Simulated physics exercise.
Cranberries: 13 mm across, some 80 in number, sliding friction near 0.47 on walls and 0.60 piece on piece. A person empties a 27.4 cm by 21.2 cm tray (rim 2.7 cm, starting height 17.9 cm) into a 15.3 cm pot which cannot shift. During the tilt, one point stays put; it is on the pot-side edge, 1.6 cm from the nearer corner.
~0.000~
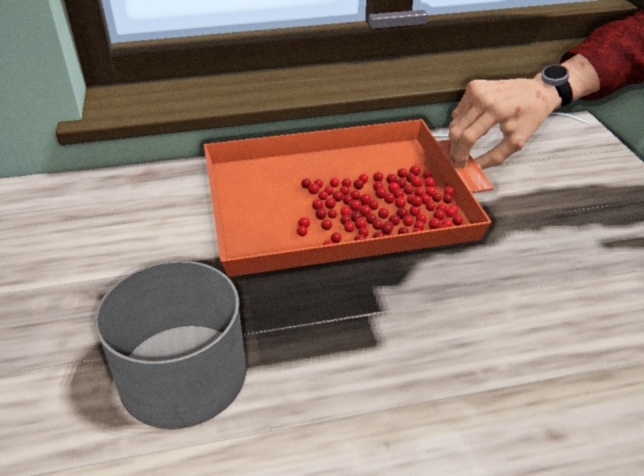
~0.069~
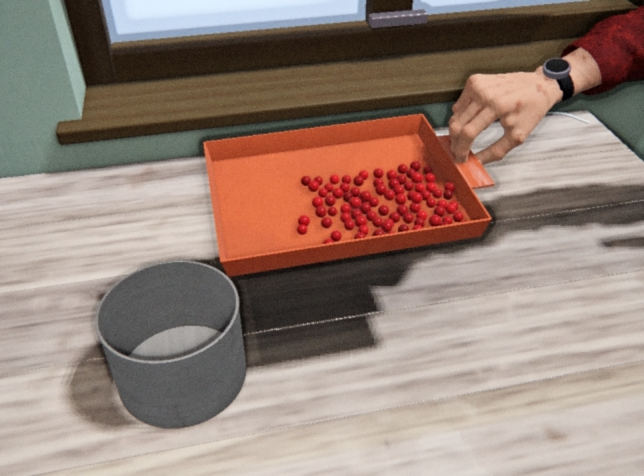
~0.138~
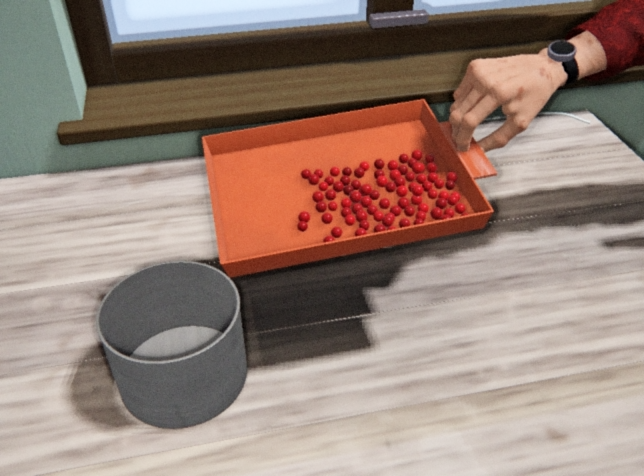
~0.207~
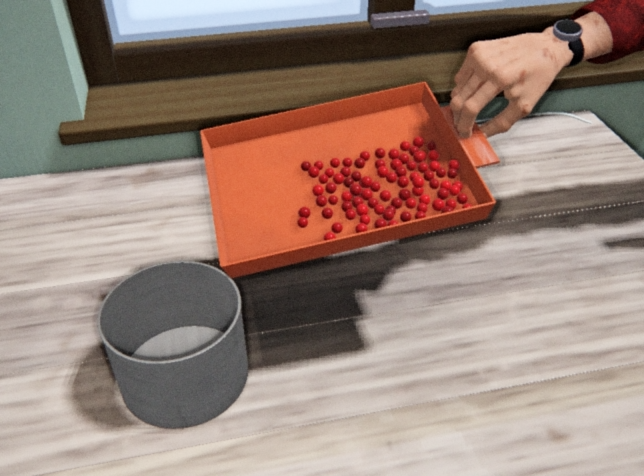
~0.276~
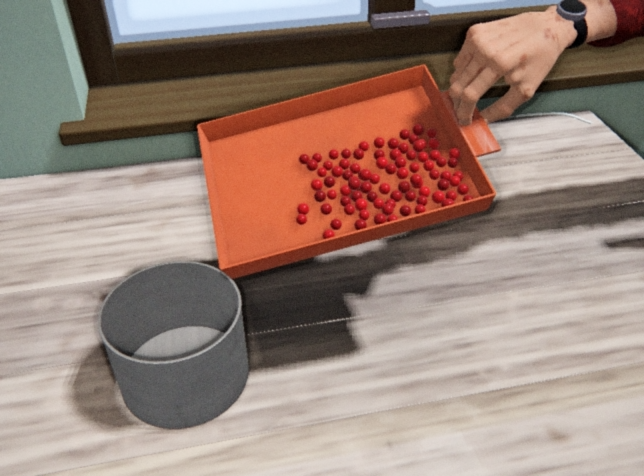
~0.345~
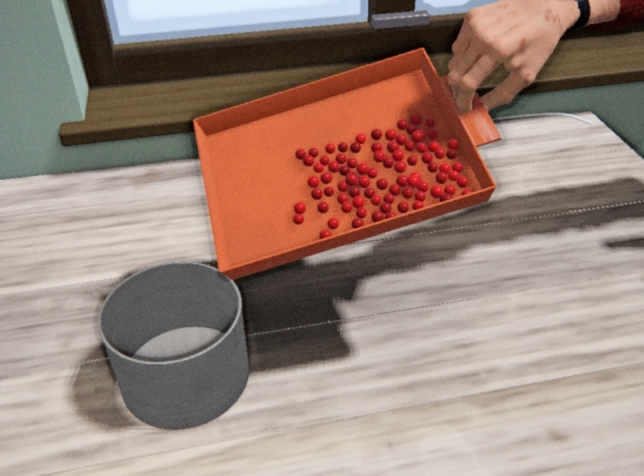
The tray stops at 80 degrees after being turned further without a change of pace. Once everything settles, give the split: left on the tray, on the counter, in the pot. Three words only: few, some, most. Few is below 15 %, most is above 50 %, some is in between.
Tray - most, counter - few, pot - few.
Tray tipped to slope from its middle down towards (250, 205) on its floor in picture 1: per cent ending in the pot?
That comes to around 5 per cent.
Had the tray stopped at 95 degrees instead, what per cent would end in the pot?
Result: Close to 30 %.
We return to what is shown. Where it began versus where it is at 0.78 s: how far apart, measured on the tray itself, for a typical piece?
9 cm.
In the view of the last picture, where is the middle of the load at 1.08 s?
(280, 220), roughly.
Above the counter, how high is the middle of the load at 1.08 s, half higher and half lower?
The halfway line is at about 26 cm.
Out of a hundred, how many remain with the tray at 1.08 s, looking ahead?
Something like 100 percent, roughly.
After 0.78 s, tilt 48 degrees; the tray holds 100 %, the pot 0 %.
After 1.08 s, tilt 68 degrees; the tray holds 100 %, the pot 0 %.
Then, at 1.47 s, tilt 80 degrees; the tray holds 100 %, the pot 0 %.
In the end, at 2.5 s, tray 95 %, counter 0 %, pot 0 %.
